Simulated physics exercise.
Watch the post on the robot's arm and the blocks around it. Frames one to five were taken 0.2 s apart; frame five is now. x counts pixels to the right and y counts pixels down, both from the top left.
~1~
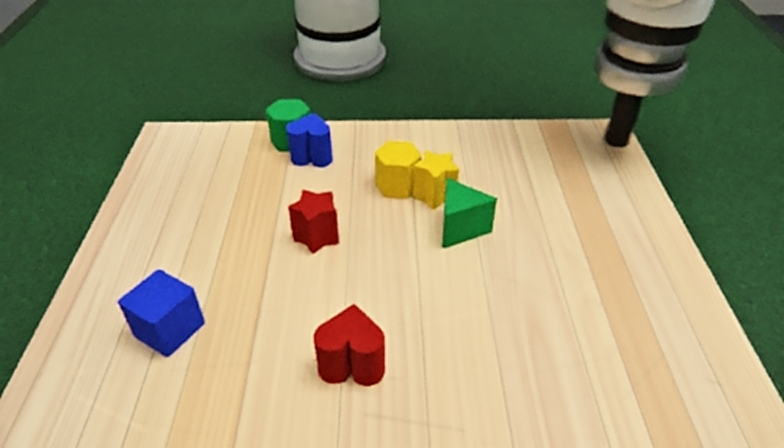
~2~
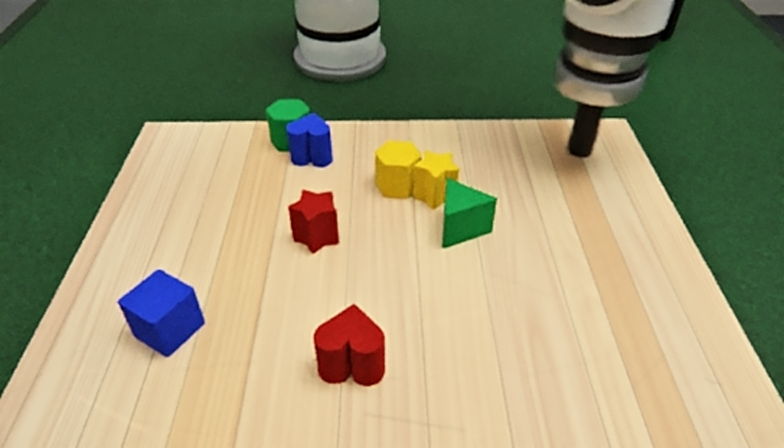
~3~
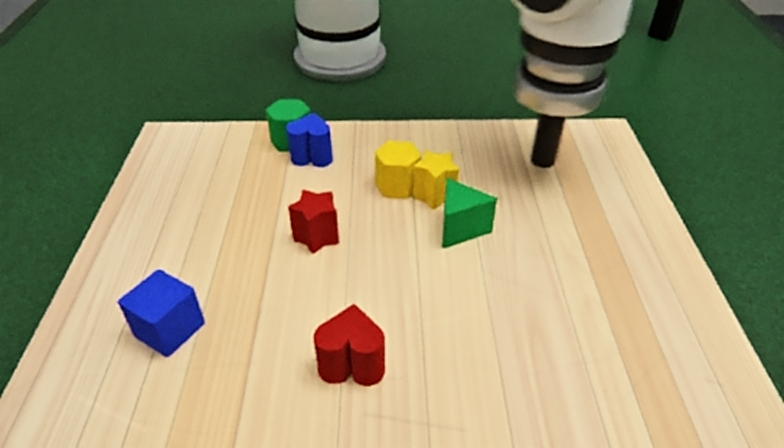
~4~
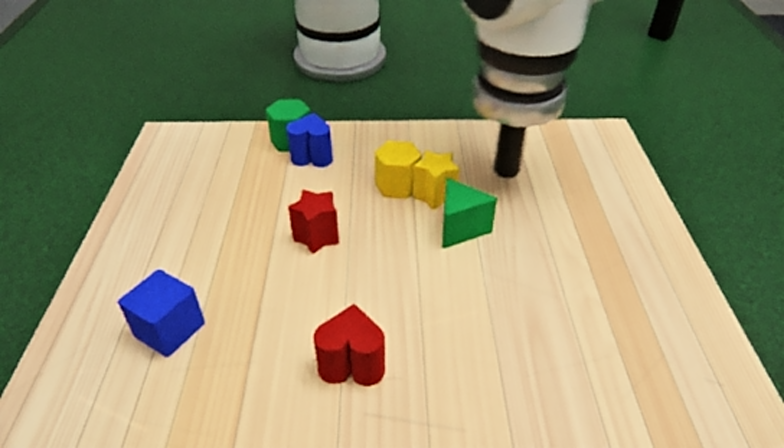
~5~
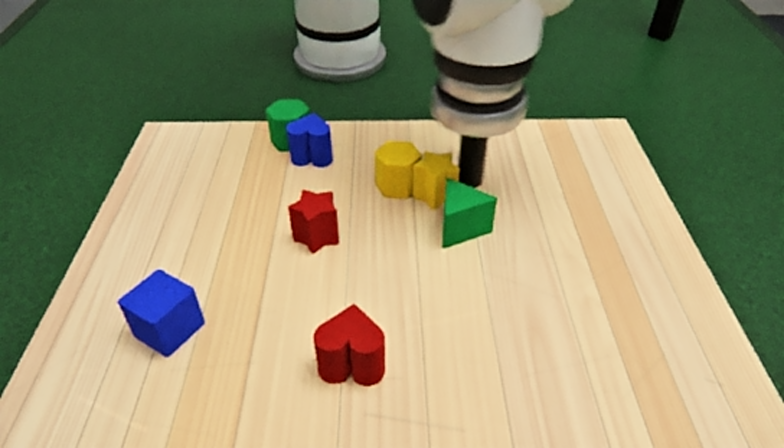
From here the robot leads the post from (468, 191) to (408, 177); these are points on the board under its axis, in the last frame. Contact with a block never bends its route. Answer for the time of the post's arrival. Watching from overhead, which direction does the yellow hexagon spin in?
Turns clockwise.
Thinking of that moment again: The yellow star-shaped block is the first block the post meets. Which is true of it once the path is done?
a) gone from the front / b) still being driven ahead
a (gone from the front)
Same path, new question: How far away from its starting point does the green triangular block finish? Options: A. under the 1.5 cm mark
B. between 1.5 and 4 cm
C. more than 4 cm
A: Under the 1.5 cm mark.
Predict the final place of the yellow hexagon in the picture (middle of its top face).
It is going to be at (372, 155).
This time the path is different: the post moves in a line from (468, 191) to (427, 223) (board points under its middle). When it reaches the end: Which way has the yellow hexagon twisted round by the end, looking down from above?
From the top, the block rotates clockwise.
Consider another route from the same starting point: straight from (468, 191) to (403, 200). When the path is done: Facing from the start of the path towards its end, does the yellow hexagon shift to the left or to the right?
Over to the right.
The first path, step by step. Halfway along, post (438, 174); yellow hexagon (377, 154), turned 25° clockwise; yellow star-shaped block (420, 163), turned 35° anticlockwise.
At the end, post (408, 167); yellow hexagon (372, 155), turned 40° clockwise; yellow star-shaped block (412, 164), turned 70° anticlockwise; green triangular block in place.
